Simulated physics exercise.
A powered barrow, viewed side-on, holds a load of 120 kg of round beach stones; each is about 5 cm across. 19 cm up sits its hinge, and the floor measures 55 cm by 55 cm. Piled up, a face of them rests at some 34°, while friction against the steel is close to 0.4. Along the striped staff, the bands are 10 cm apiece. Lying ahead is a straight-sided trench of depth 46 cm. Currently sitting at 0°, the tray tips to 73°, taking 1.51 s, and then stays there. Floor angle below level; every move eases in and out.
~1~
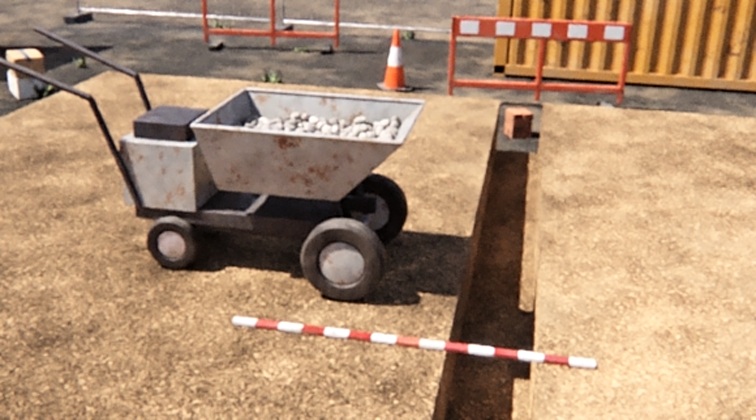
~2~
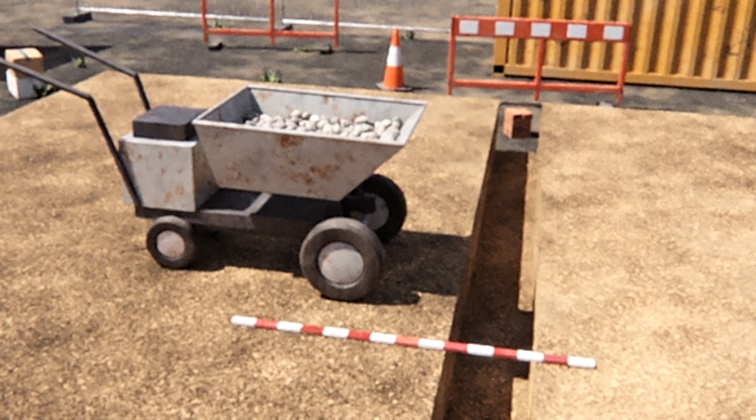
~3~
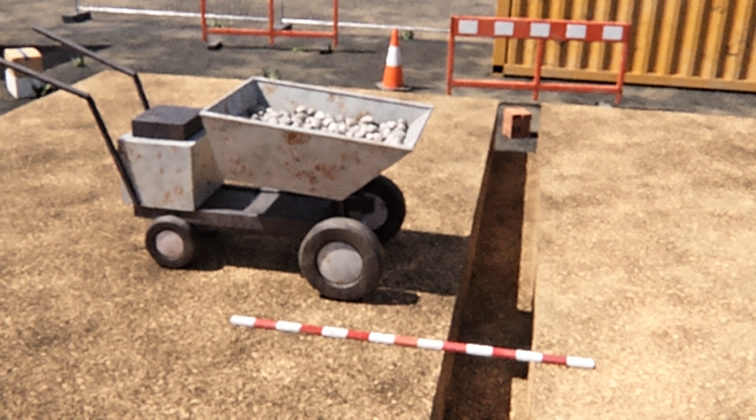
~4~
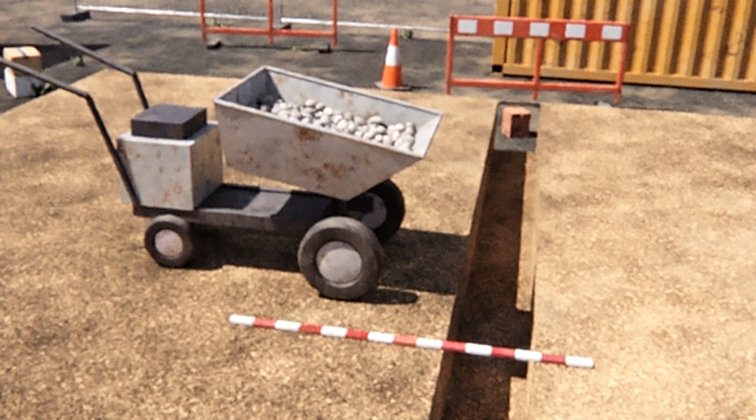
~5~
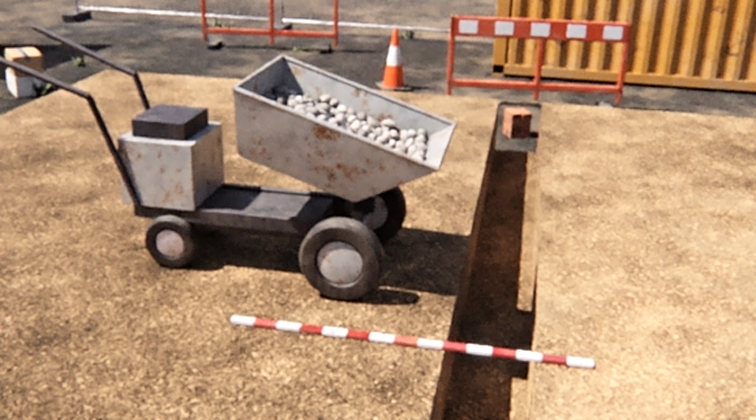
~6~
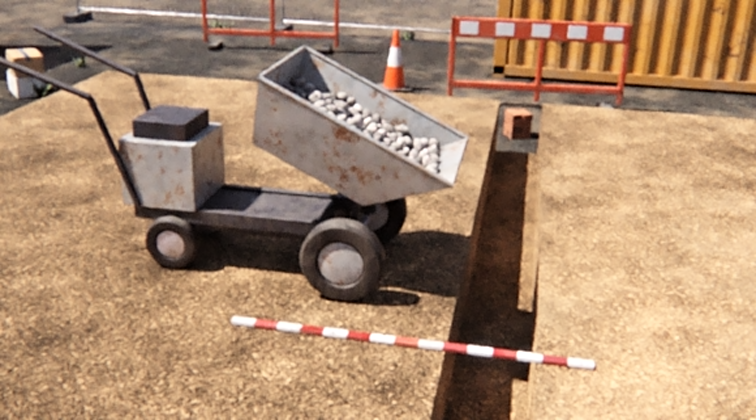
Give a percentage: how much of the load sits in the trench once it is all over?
77 %.
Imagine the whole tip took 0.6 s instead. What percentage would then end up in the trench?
Trench share: Approx. 60%.
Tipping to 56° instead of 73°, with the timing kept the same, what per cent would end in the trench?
Roughly 75%.
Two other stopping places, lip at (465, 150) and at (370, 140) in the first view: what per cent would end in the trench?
Near 5 and near 100 percent.
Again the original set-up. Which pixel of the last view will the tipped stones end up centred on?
I'd point somewhere around (509, 353).
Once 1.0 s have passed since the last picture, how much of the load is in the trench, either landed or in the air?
About 50 per cent by then.
Then, 0.5 s after the last picture the floor is at 61°, 99 % in the tray, 1 % in the trench; the foremost stones are at (496, 249).
Then, 1.0 s after the last picture the floor is at 73°, 30 % in the tray, 52 % in the trench, 18 % past the trench; the foremost stones are at (626, 284).
Then, 1.4 s after the last picture the floor is at 73°, 4 % in the tray, 73 % in the trench, 23 % past the trench; the foremost stones are at (704, 297).
Then, 3.3 s after the last picture the floor is at 73°, 0 % in the tray, 77 % in the trench, 23 % past the trench; the foremost stones are at (741, 302).
